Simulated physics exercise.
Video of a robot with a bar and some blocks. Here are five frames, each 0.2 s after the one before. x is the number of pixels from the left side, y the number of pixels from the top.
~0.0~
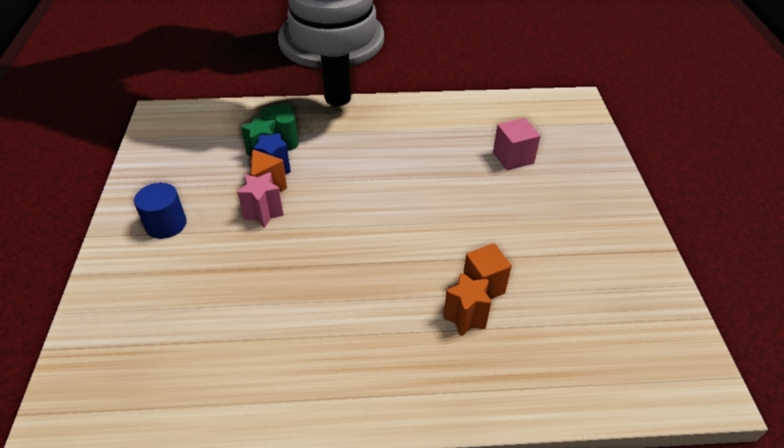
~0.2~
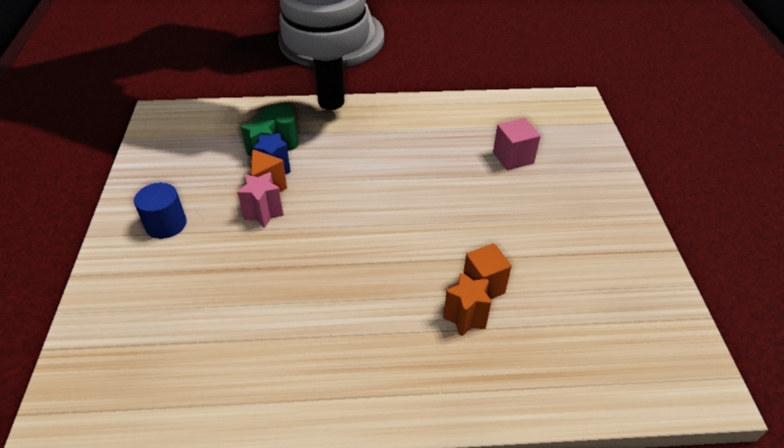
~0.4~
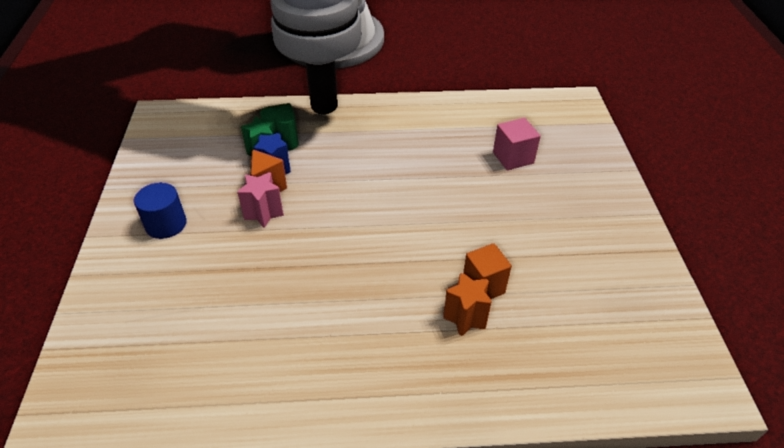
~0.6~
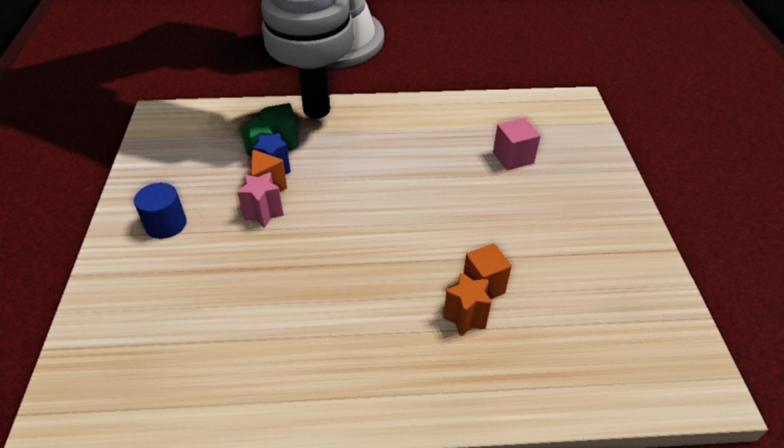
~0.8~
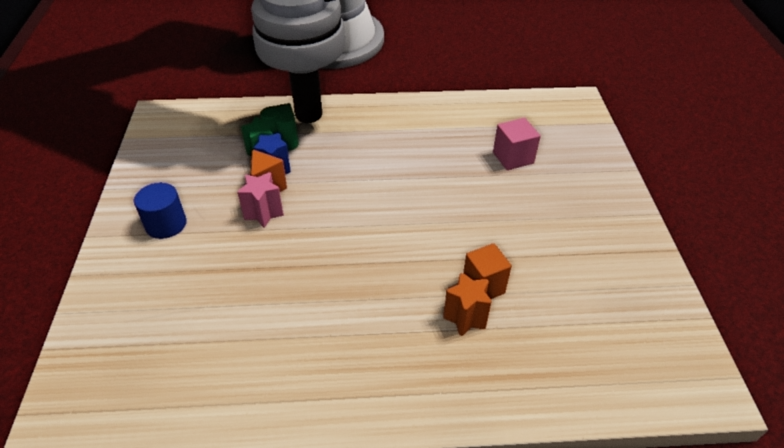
A robot arm moves its black bar slightly left and down toward the green blocks.
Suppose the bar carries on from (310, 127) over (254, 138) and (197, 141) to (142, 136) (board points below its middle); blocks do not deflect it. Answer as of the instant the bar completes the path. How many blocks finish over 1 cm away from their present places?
Total: Two.
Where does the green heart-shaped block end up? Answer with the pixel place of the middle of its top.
The green heart-shaped block ends near (220, 131).
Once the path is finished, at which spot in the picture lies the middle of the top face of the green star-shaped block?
My prediction: (235, 143).
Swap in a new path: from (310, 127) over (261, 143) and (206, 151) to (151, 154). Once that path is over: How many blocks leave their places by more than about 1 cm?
Going by the path, two blocks will move.
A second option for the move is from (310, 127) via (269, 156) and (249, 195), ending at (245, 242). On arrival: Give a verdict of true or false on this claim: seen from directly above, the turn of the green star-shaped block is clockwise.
This is false.
On the path given first. One third of the way, bar (252, 127); green star-shaped block (237, 142), turned 75° anticlockwise; green heart-shaped block (231, 126), turned 55° anticlockwise.
Two thirds of the way, bar (193, 130); green star-shaped block (235, 143), turned 90° anticlockwise; green heart-shaped block (220, 131), turned 75° anticlockwise.
At the end, bar (138, 125); green star-shaped block (235, 143), turned 90° anticlockwise; blue star-shaped block not moved; green heart-shaped block (220, 131), turned 75° anticlockwise.
